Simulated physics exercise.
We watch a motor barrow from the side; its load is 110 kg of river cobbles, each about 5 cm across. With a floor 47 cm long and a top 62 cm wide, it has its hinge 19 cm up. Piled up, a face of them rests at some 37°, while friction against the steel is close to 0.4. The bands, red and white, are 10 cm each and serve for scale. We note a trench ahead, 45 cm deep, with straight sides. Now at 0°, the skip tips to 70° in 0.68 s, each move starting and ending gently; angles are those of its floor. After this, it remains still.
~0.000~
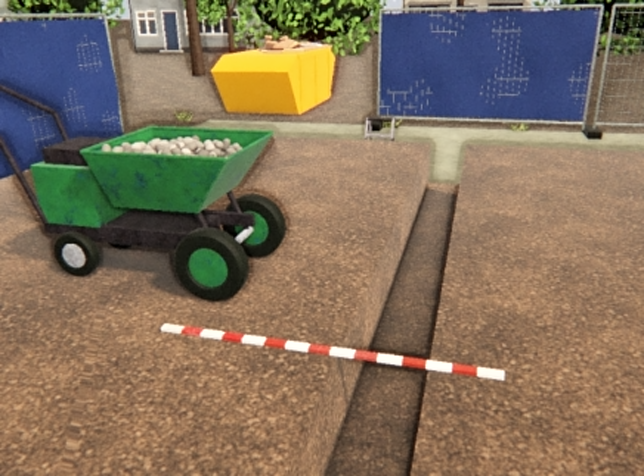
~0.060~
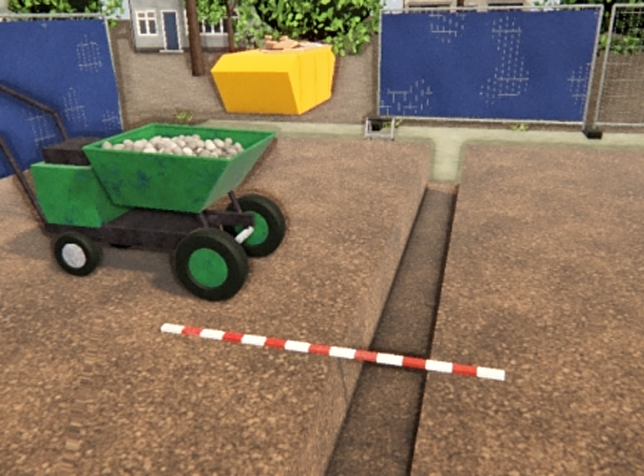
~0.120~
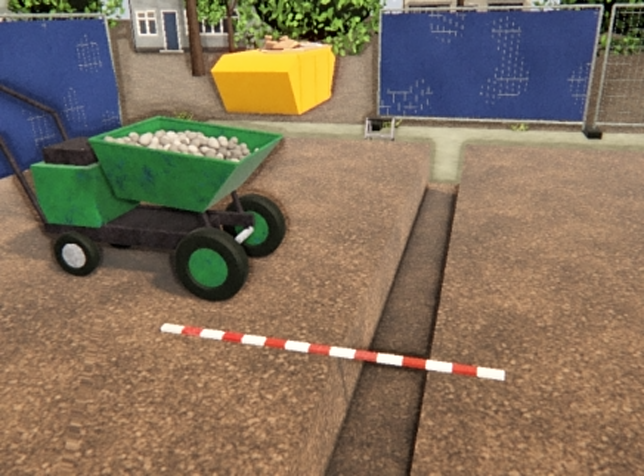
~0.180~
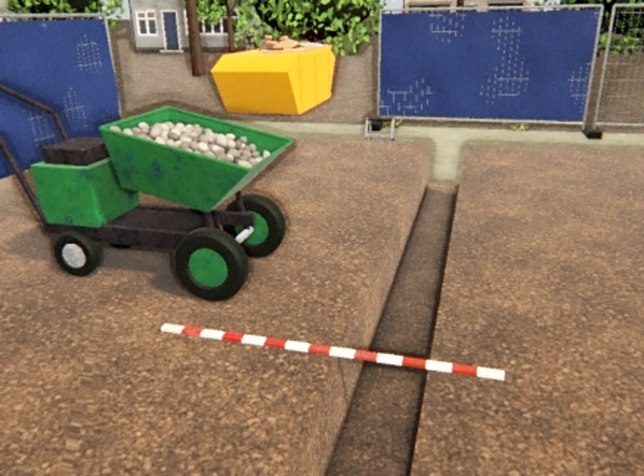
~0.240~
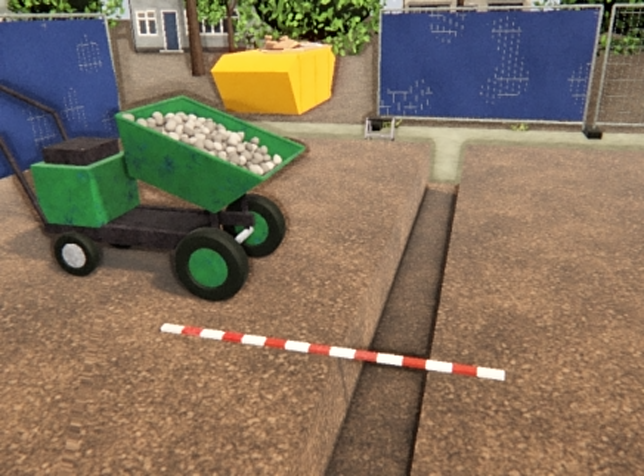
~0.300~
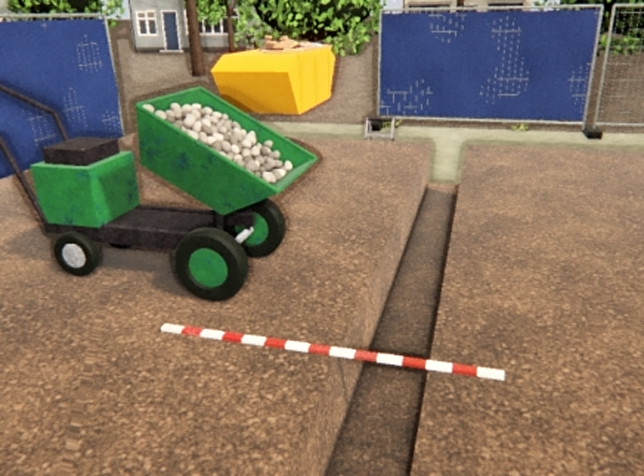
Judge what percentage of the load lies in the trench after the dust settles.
About 89 %.
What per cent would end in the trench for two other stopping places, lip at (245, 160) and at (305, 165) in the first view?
First spot about 95, second spot about 40 per cent.
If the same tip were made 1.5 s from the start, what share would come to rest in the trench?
Probably about 85 in a hundred.
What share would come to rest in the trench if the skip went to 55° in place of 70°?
Some 40% would finish there.
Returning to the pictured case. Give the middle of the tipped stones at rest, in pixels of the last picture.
In the last view, about (400, 357).
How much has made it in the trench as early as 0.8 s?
I'd say near 25 per cent at that time.
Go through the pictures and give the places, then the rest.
In the first picture, lip at (225, 160), floor tilted 0°, highest stones at (186, 144).
In the second picture, the skip is at 2°, its lip at (228, 161); the top of the load is at (182, 144); the stones move at 0.4 m/s on average.
In the third picture, the skip is at 6°, its lip at (236, 164); the top of the load is at (175, 139); the stones move at 0.8 m/s on average.
In the fourth picture, lip at (249, 170), floor tilted 12°, highest stones at (174, 131); the stones move at 1.1 m/s on average.
In the fifth picture, lip at (263, 179), floor tilted 20°, highest stones at (177, 122); the stones move at 1.3 m/s on average.
In the sixth picture, the skip is at 29°, its lip at (278, 192); the top of the load is at (190, 114); the stones move at 1.4 m/s on average.
After 0.5 s the floor is at 59°; 100 % in the skip; the foremost stones are at (312, 214).
After 0.8 s the floor is at 70°; 66 % in the skip, 10 % short of the trench, 25 % in the trench; the foremost stones are at (403, 314).
After 1.1 s the floor is at 70°; 22 % in the skip, 9 % short of the trench, 69 % in the trench; the foremost stones are at (450, 330).
After 3.1 s the floor is at 70°; 0 % in the skip, 10 % short of the trench, 89 % in the trench; the foremost stones are at (461, 355).
